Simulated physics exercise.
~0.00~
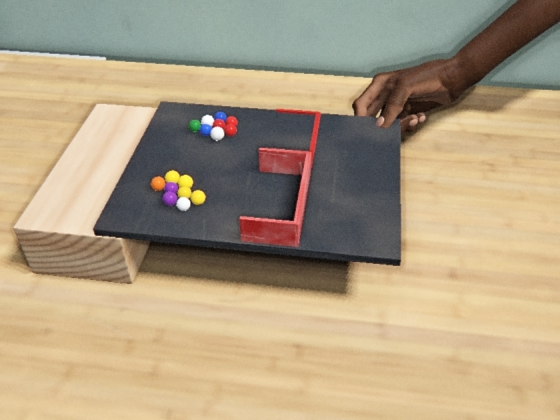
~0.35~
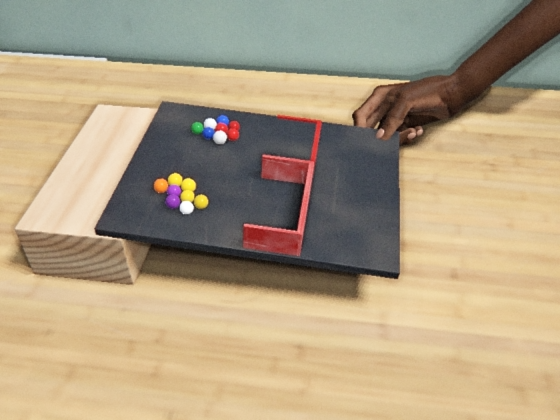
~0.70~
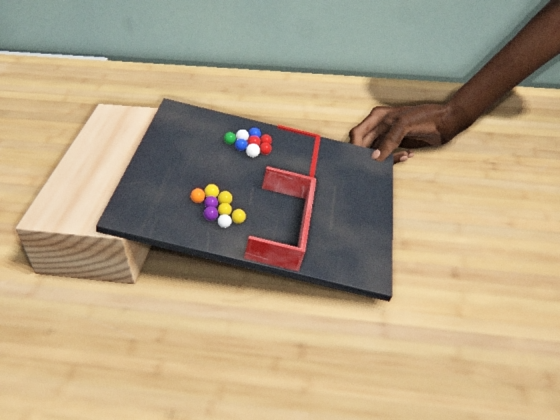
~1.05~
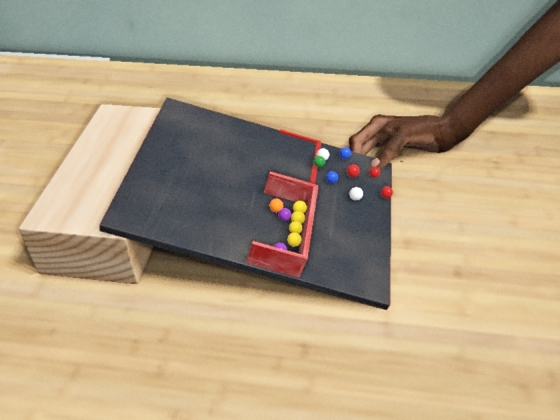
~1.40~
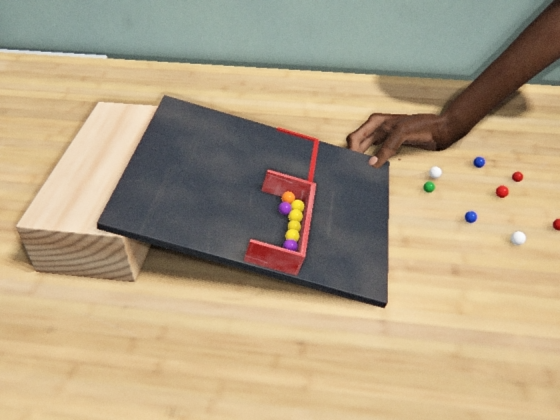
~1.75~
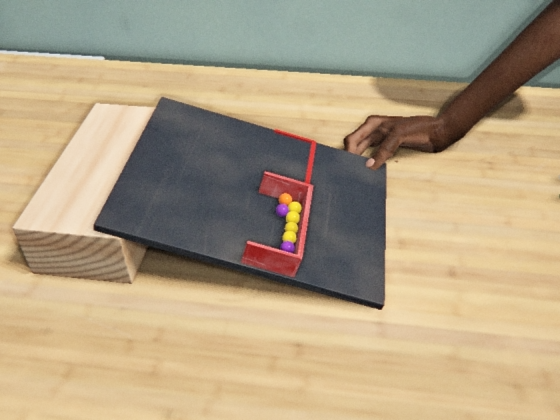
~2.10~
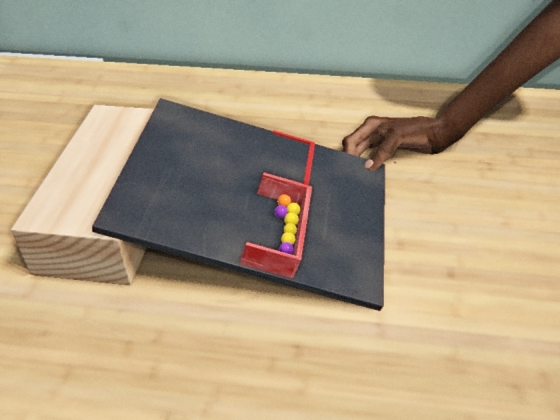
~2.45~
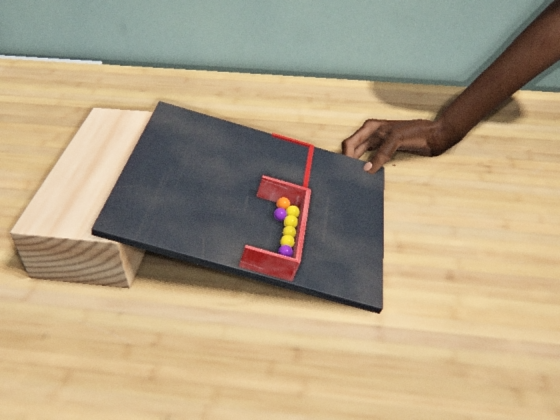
Coloured balls rolling down a dark board as a hand lowers its right end, one group caught by a red barrier, the other rolling off.
